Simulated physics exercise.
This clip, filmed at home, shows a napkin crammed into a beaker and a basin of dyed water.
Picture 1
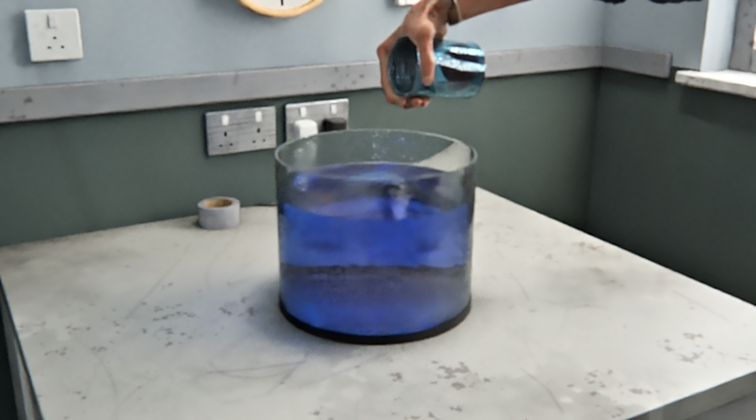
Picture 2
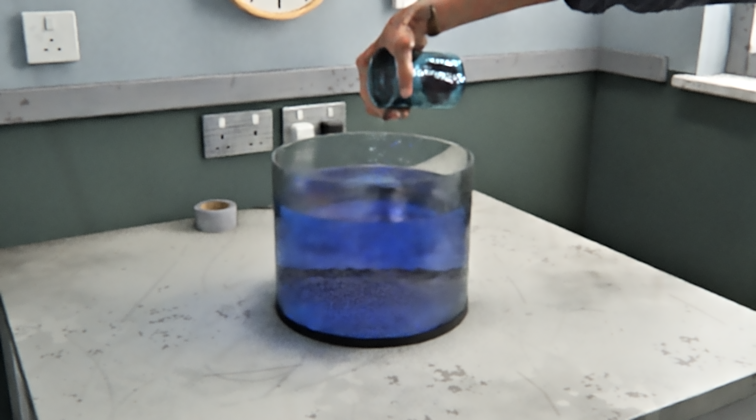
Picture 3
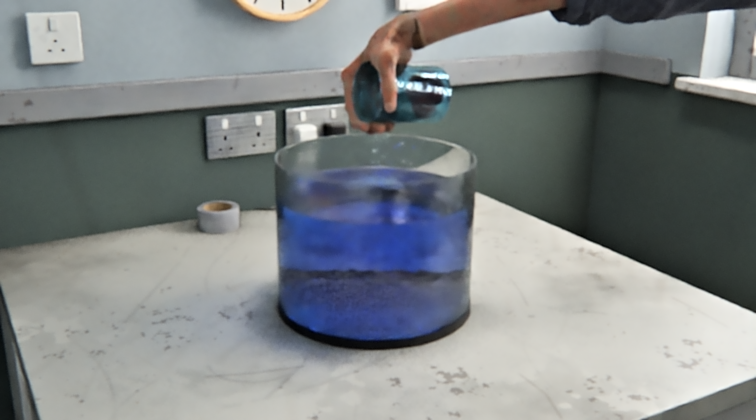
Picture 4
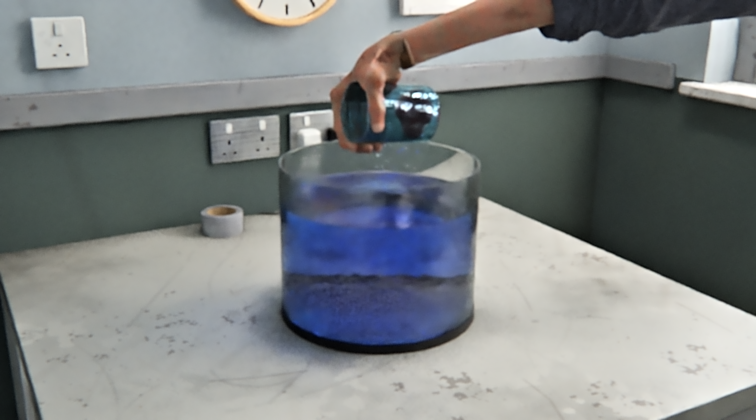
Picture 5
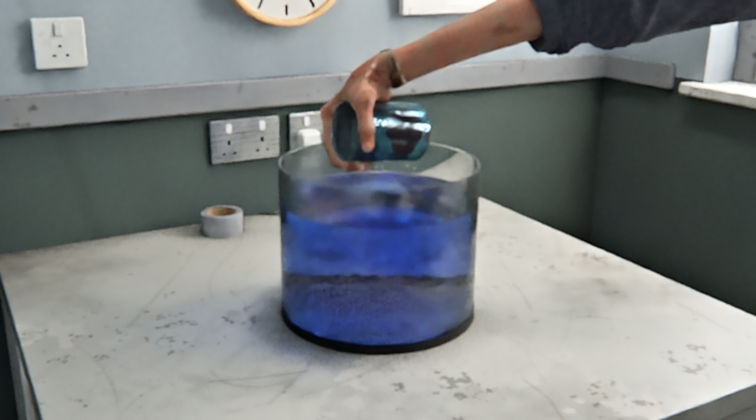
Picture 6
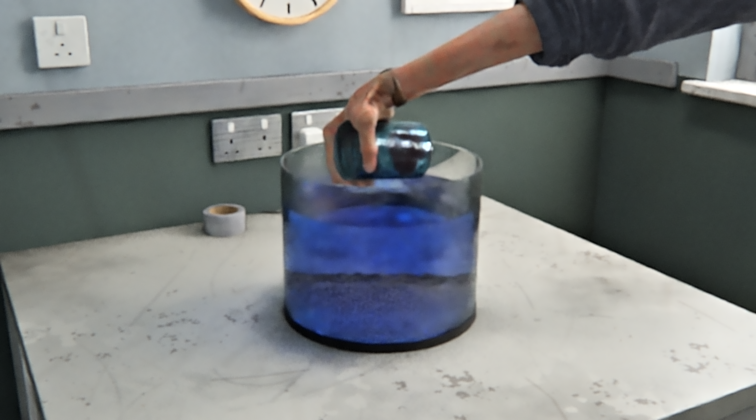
A bluish glass beaker, held on its side by a hand reaching in from the right, moved down and to the left over a wide, clear basin of blue water on a pale table.
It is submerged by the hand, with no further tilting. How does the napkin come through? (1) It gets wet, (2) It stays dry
Answer: 1.
Shortly, the beaker enters the dyed water.
Then, dyed water pours in as the air escapes.
At the finish, the beaker is under, flooded, and the napkin is wet.
